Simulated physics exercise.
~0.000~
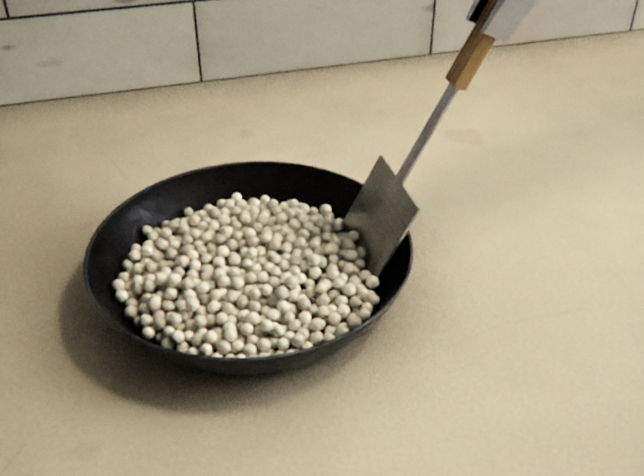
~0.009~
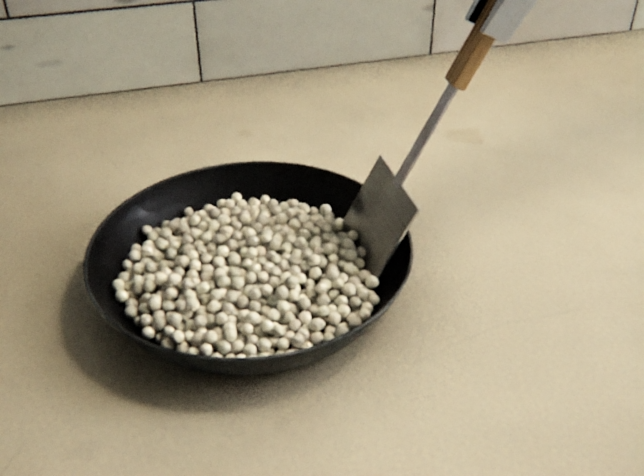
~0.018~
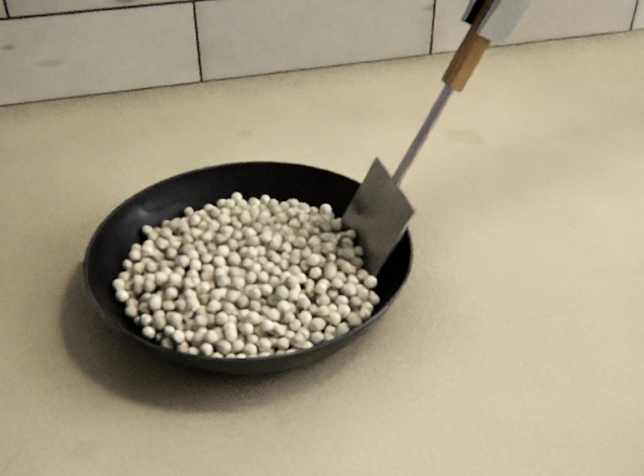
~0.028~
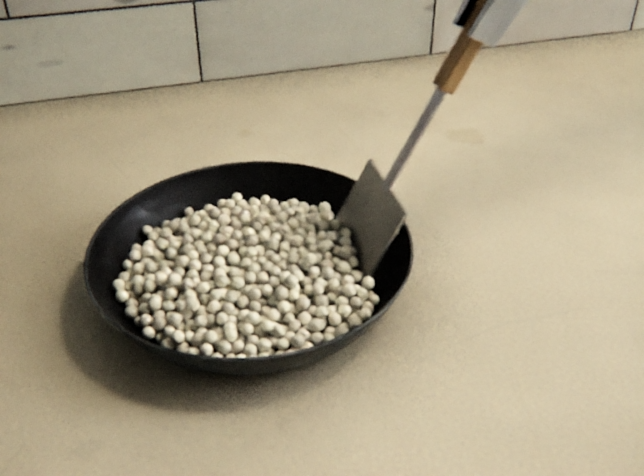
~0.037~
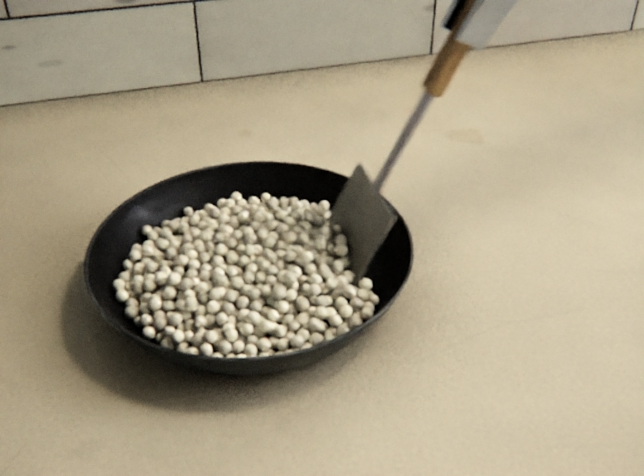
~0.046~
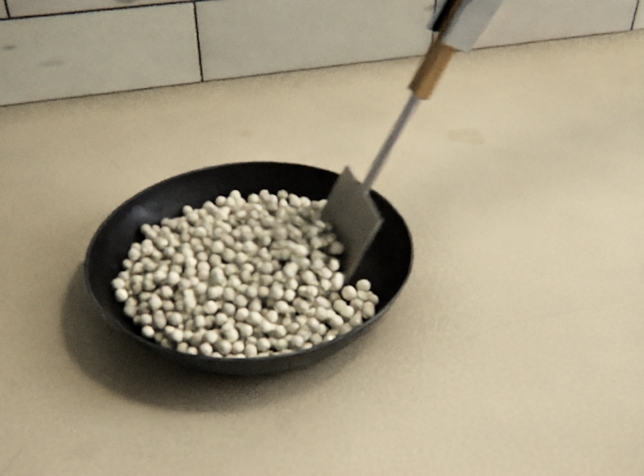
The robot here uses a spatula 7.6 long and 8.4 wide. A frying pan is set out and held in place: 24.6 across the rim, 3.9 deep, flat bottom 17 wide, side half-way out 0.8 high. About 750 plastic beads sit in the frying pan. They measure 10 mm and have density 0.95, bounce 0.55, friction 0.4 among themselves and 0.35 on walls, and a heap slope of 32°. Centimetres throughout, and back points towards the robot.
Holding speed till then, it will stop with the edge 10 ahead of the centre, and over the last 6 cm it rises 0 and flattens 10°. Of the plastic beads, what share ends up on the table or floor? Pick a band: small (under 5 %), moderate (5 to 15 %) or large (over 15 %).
The share is large, over 15 %.
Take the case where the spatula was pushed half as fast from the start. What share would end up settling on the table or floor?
About 30 in a hundred.
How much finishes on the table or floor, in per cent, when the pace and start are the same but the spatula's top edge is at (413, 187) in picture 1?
Around 40 percent ends up on the table or floor.
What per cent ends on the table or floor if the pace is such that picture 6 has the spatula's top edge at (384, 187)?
Expect about 25 per cent there.
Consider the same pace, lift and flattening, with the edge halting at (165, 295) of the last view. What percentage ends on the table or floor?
Approximately 15 per cent, I reckon.
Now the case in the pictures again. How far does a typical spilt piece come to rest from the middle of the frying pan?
30 cm.
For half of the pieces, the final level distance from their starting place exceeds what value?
Near 6 cm, measured level.
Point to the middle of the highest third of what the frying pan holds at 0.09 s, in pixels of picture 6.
The top third sits at roughly (238, 255).
After 0.09 s, sloping 63°, highest piece 7 above the table; 750 in the frying pan.
After 0.14 s, sloping 61°, highest piece 8 above the table; 750 in the frying pan.
After 0.36 s, sloping 53°, highest piece 15 above the table; 454 in the frying pan, 134 on the table or floor, 162 on the blade or in flight.
After 1.41 s, sloping 53°, highest piece 3 above the table; 453 in the frying pan, 297 on the table or floor.
In the end, 453 in the frying pan, 297 on the table or floor. That is 40 % on the table or floor.
